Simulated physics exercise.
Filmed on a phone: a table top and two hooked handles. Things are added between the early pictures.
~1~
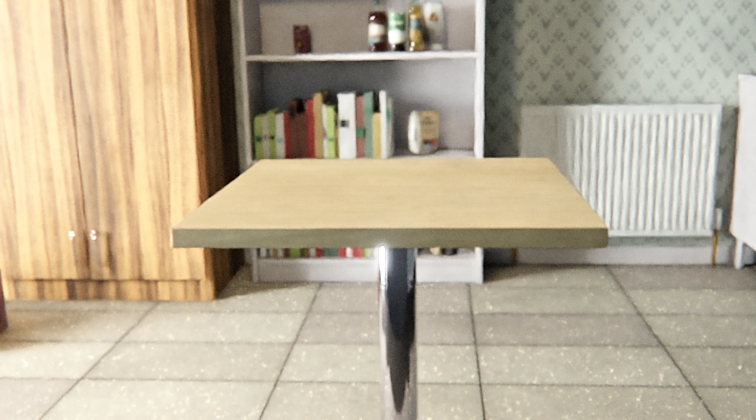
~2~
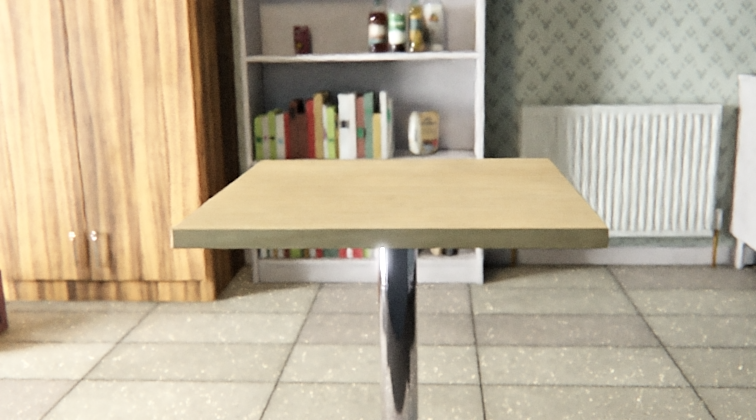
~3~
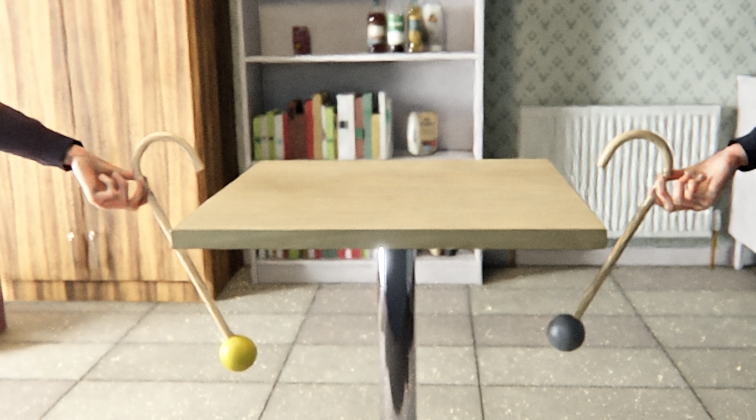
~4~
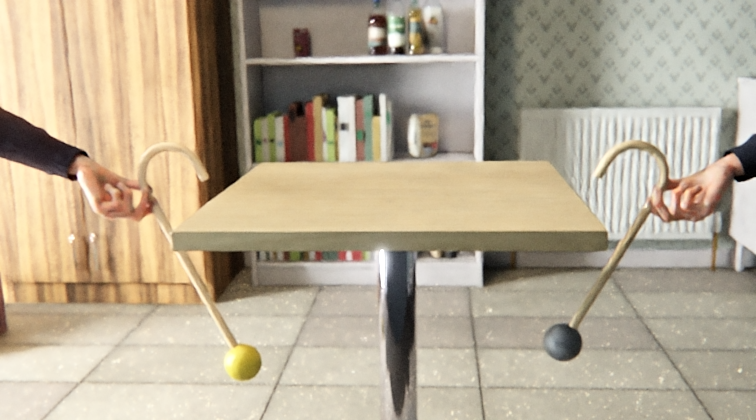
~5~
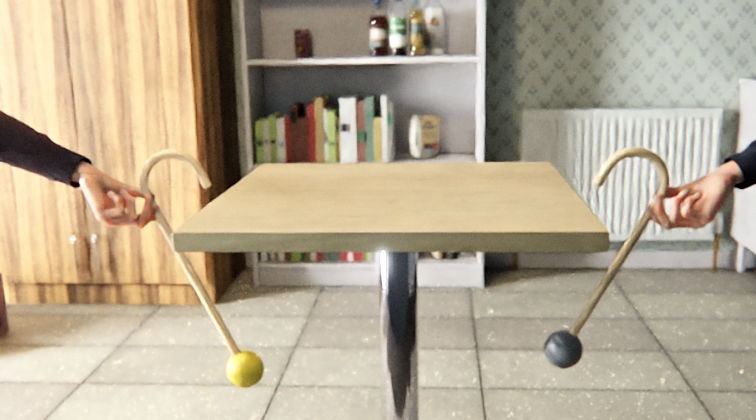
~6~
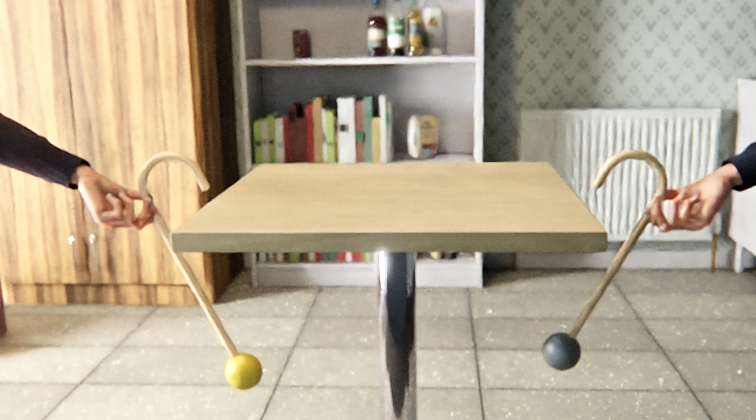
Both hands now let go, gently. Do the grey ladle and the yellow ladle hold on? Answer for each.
As it turns out, the grey ladle slips off; the yellow ladle slips off.
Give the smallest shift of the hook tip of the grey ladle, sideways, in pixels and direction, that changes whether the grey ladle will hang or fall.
A shift of 24 pixels, going left.
Then, 0.30 s past the last view, grey ladle in the air; yellow ladle in the air.
Finally, the grey ladle drops past the edge; the yellow ladle drops past the edge.
